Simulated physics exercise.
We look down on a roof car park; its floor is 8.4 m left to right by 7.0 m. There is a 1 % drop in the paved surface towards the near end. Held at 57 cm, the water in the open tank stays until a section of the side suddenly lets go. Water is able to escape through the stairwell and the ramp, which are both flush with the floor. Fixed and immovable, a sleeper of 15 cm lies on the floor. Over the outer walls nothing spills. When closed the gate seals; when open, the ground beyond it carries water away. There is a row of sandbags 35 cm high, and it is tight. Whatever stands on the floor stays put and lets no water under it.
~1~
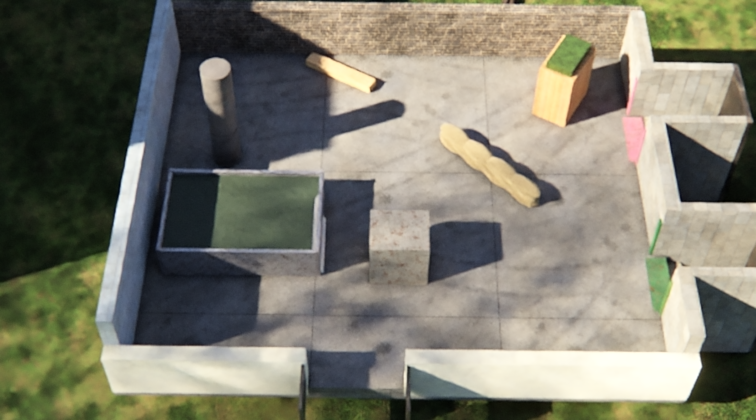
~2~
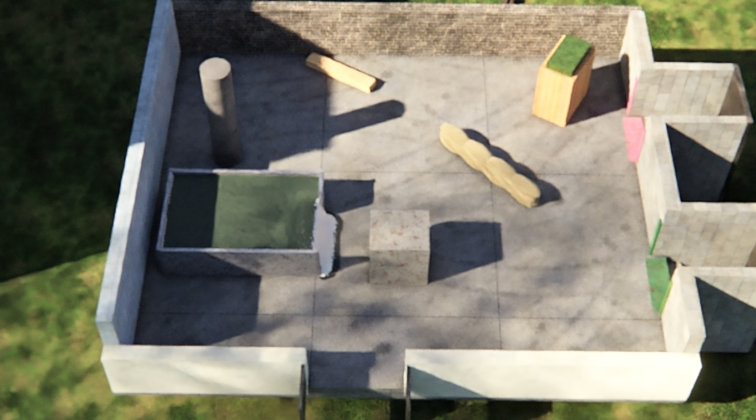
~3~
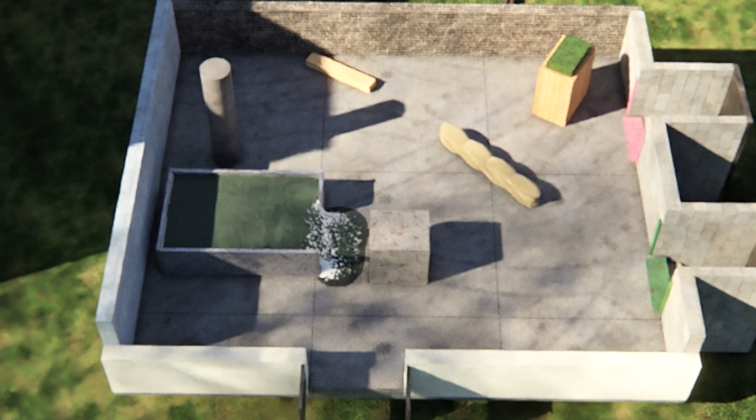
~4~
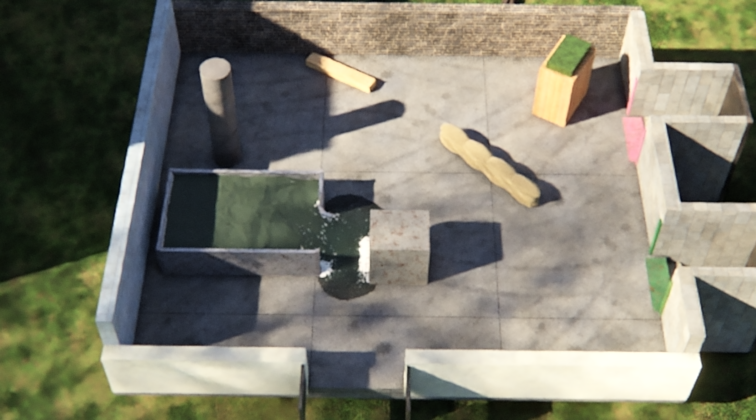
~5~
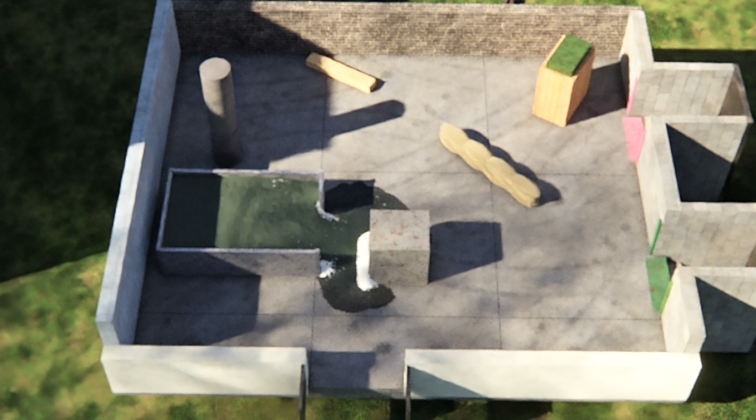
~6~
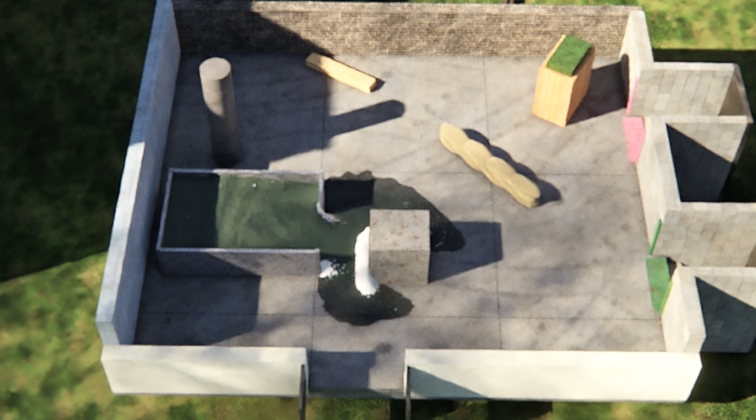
A walled concrete yard held an open tank of dark green water, which poured out through its right side, splashed against a grey block, and spread around it across the floor.
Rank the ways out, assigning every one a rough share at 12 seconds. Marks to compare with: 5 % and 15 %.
Gate opening - over 15 % of the total. Flight of stairs down (marked green) - from 5 to 15 % of the total. Basement ramp (marked pink) - less than 5 % of the total.
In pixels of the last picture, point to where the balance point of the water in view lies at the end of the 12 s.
Its balance point sits around (404, 234).
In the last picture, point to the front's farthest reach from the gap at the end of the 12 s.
Point: Roughly (612, 63).
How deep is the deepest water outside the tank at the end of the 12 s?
Around 7 centimetres.
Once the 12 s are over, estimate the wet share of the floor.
Wet share: Near 85 percent.
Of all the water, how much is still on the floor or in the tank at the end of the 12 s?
It comes to near 66 per cent.
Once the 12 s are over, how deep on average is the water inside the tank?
The mean depth is around 6 cm.
A moment later water covers 15 % of the floor and is deepest (44 cm) near (363, 260); gone so far, the gate opening 0 %, the flight of stairs down (marked green) 0 %, the basement ramp (marked pink) 0 %.
Soon after water covers 25 % of the floor and is deepest (39 cm) near (363, 260); gone so far, the gate opening 4 %, the flight of stairs down (marked green) 0 %, the basement ramp (marked pink) 0 %.
Next water covers 45 % of the floor and is deepest (24 cm) near (363, 260); gone so far, the gate opening 10 %, the flight of stairs down (marked green) 0 %, the basement ramp (marked pink) 0 %.
Later on water covers 60 % of the floor and is deepest (13 cm) near (363, 260); gone so far, the gate opening 19 %, the flight of stairs down (marked green) 4 %, the basement ramp (marked pink) 0 %.
At the end water covers 85 % of the floor and is deepest (7 cm) near (303, 373); gone so far, the gate opening 24 %, the flight of stairs down (marked green) 8 %, the basement ramp (marked pink) 0 %.
